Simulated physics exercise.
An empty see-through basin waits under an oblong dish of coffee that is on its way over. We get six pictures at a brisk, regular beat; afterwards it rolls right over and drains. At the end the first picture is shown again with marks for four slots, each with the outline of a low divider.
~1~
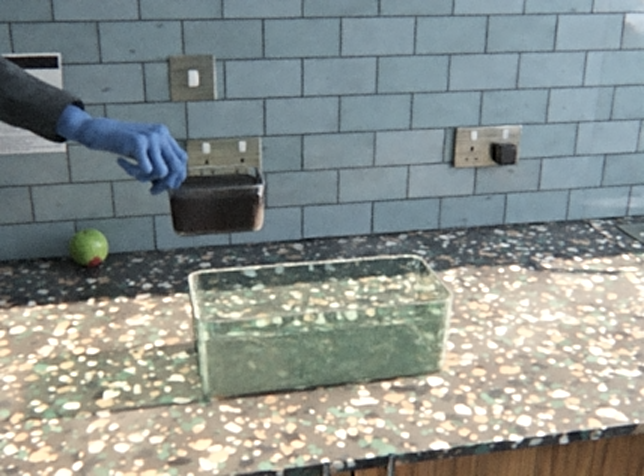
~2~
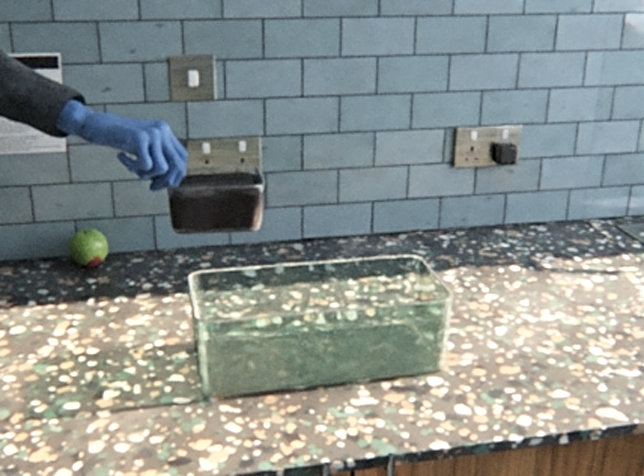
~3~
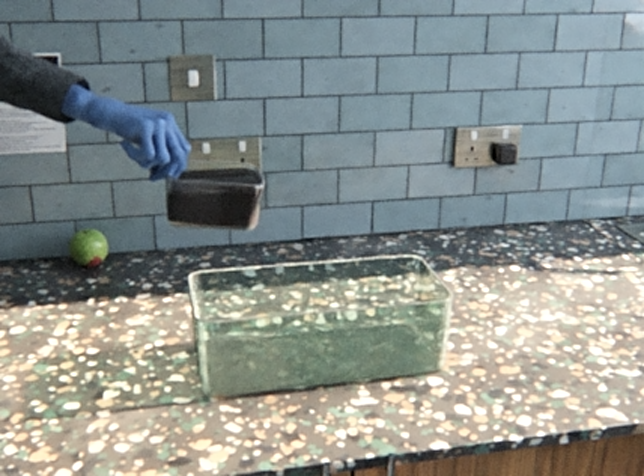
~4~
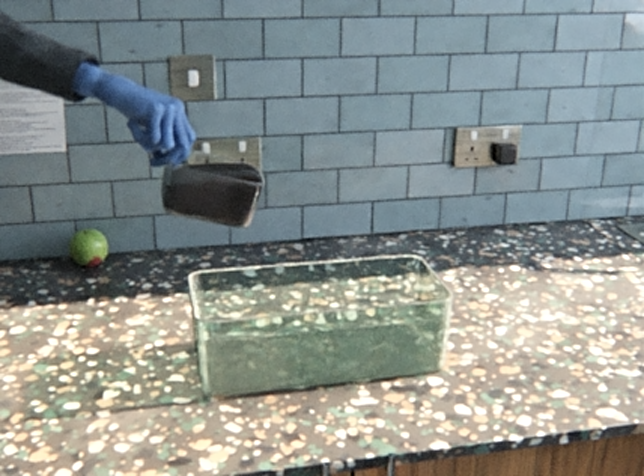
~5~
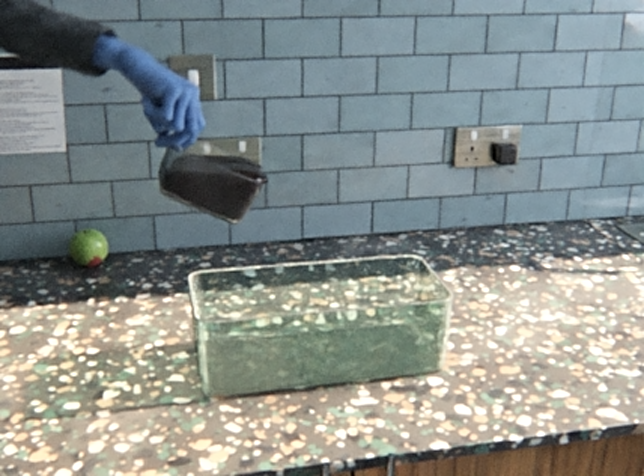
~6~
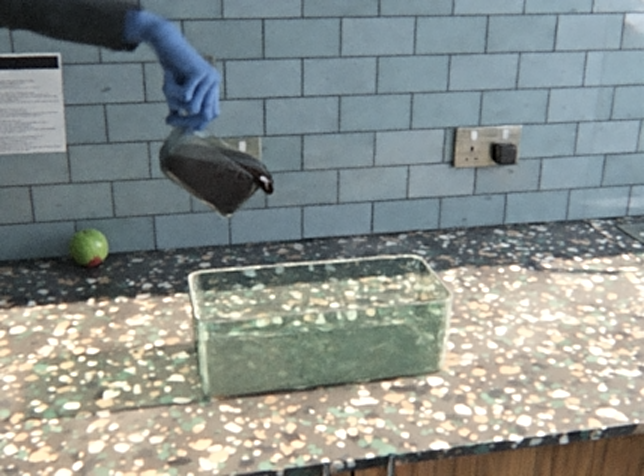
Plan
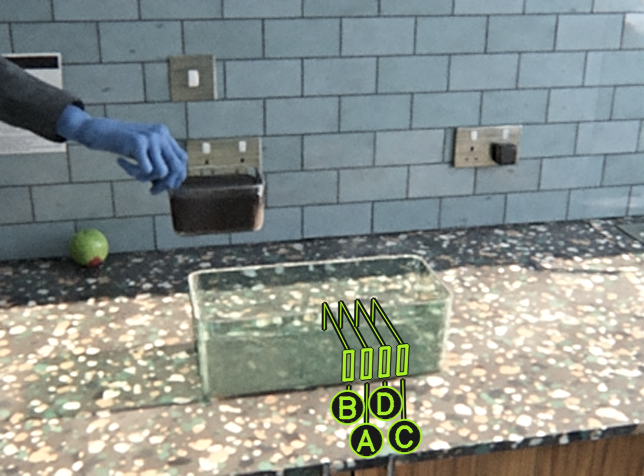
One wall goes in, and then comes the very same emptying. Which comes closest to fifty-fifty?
Best: A.
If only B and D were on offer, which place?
That would be B.
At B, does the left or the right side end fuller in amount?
More ends on the right.
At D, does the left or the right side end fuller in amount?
The left side.
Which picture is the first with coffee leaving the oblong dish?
In picture 4.
On the marked copy, A at (367, 384); B at (348, 385); C at (402, 380); D at (384, 382).
With A, about 50 % ends left of the wall and 43 % right of it; 6 % is lost outside.
With B, about 28 % ends left of the wall and 68 % right of it; 4 % is lost outside.
With C, about 87 % ends left of the wall and 7 % right of it; 6 % is lost outside.
With D, about 85 % ends left of the wall and 10 % right of it; 5 % is lost outside.
